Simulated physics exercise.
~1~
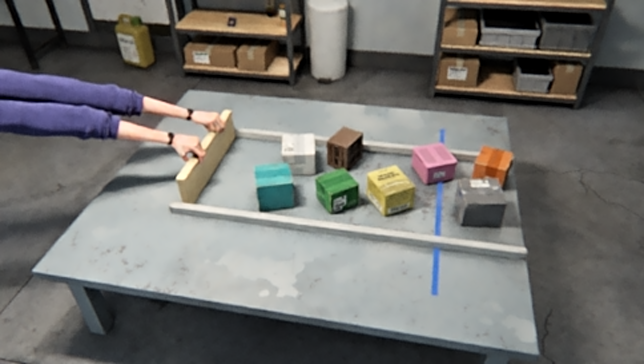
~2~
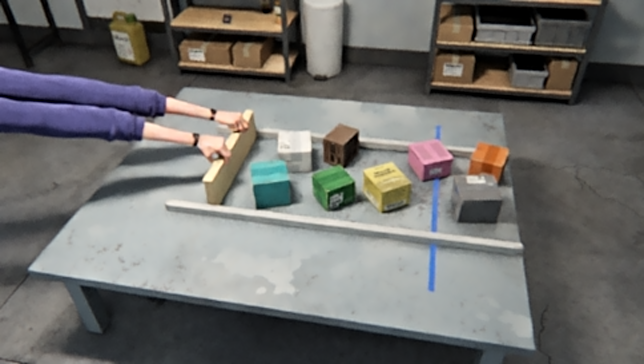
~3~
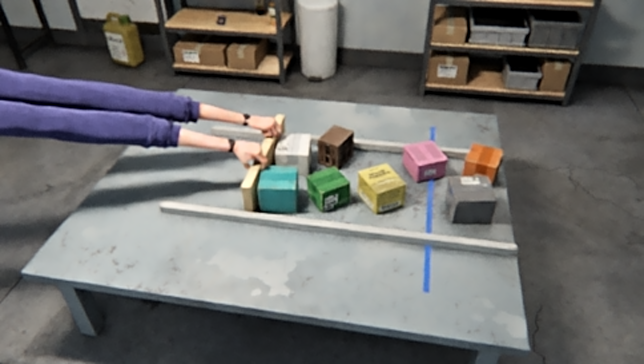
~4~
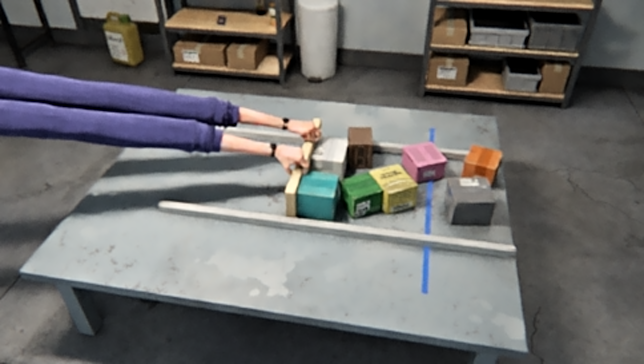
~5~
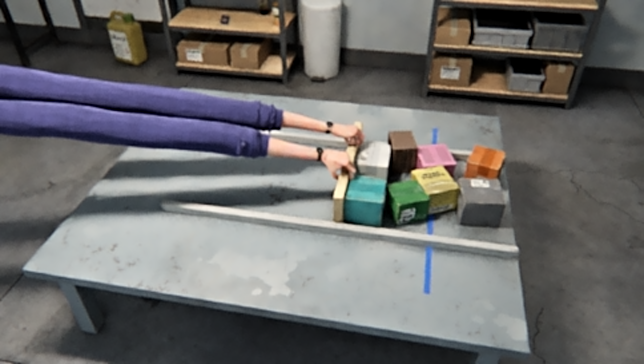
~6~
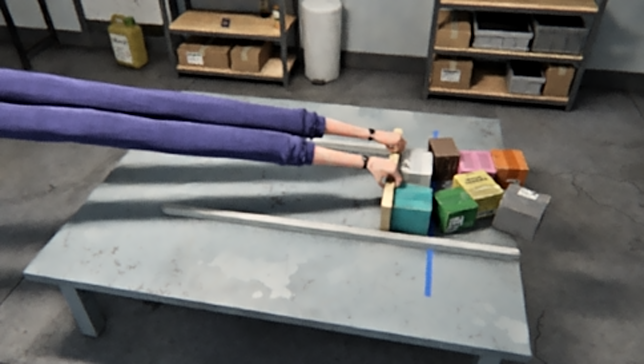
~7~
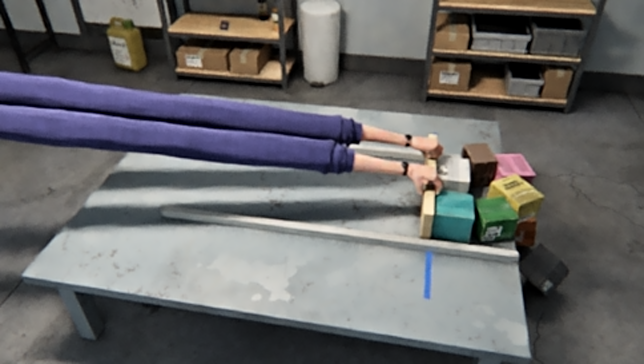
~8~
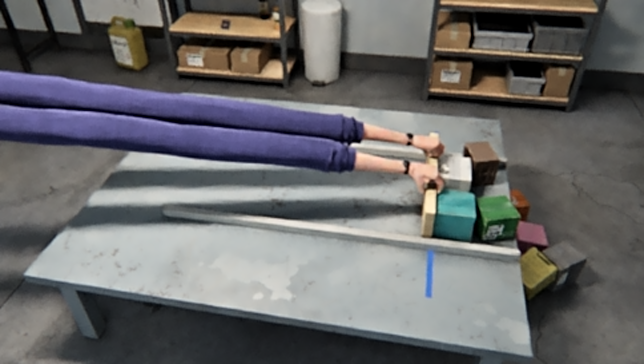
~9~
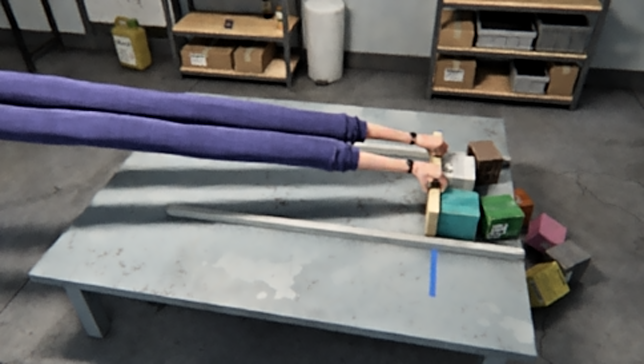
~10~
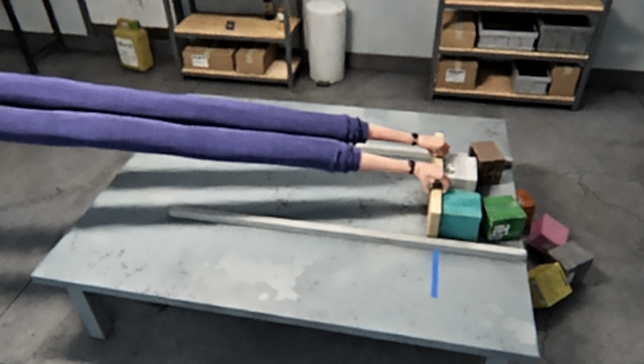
In a storage room, hands push a plank along a low platform, shoving coloured parcels rightward until several tumble off the edge.
